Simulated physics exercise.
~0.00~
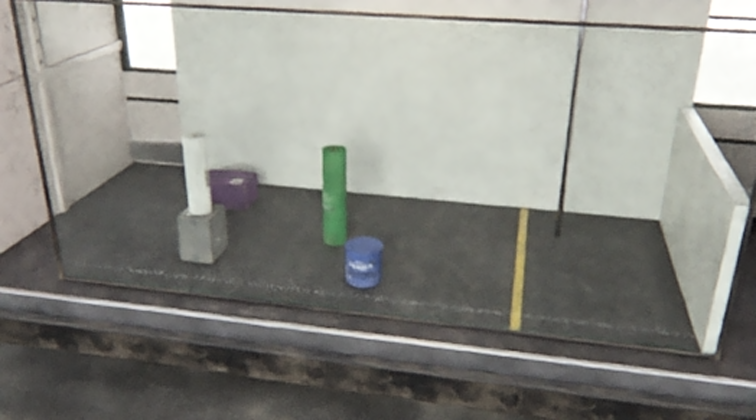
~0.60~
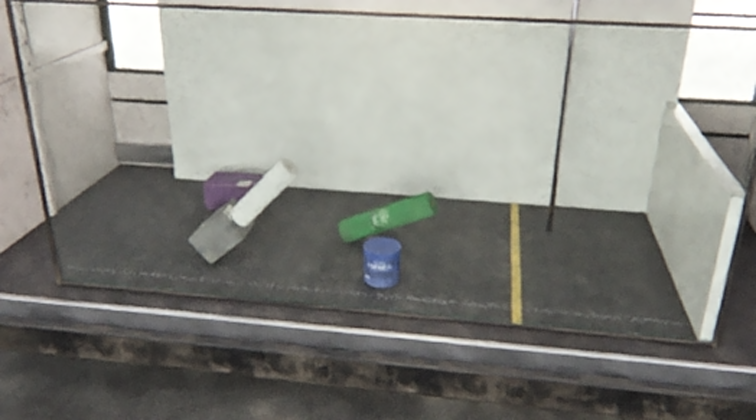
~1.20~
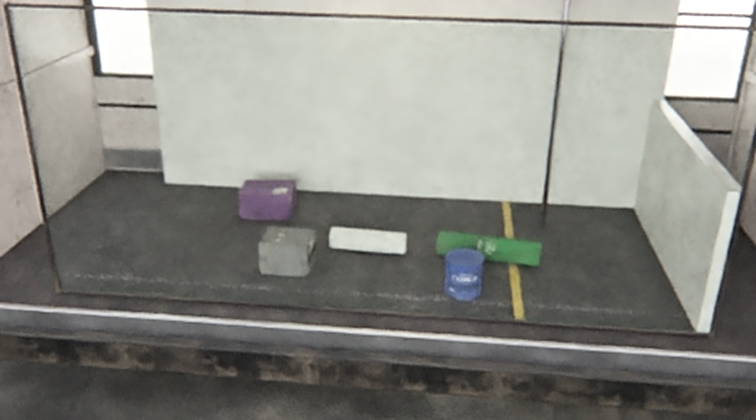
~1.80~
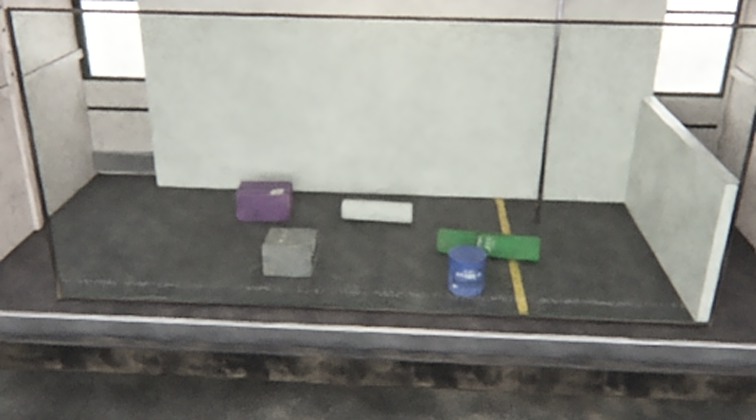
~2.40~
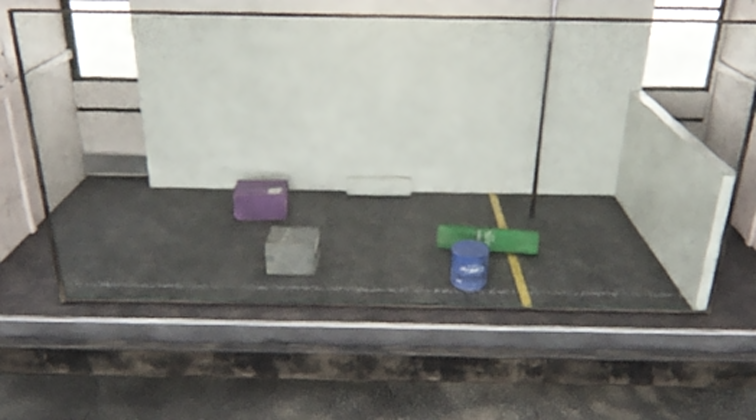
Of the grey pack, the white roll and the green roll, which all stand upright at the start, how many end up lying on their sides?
All three of them end up on their sides, as the grey pack, the white roll and the green roll each tip over.
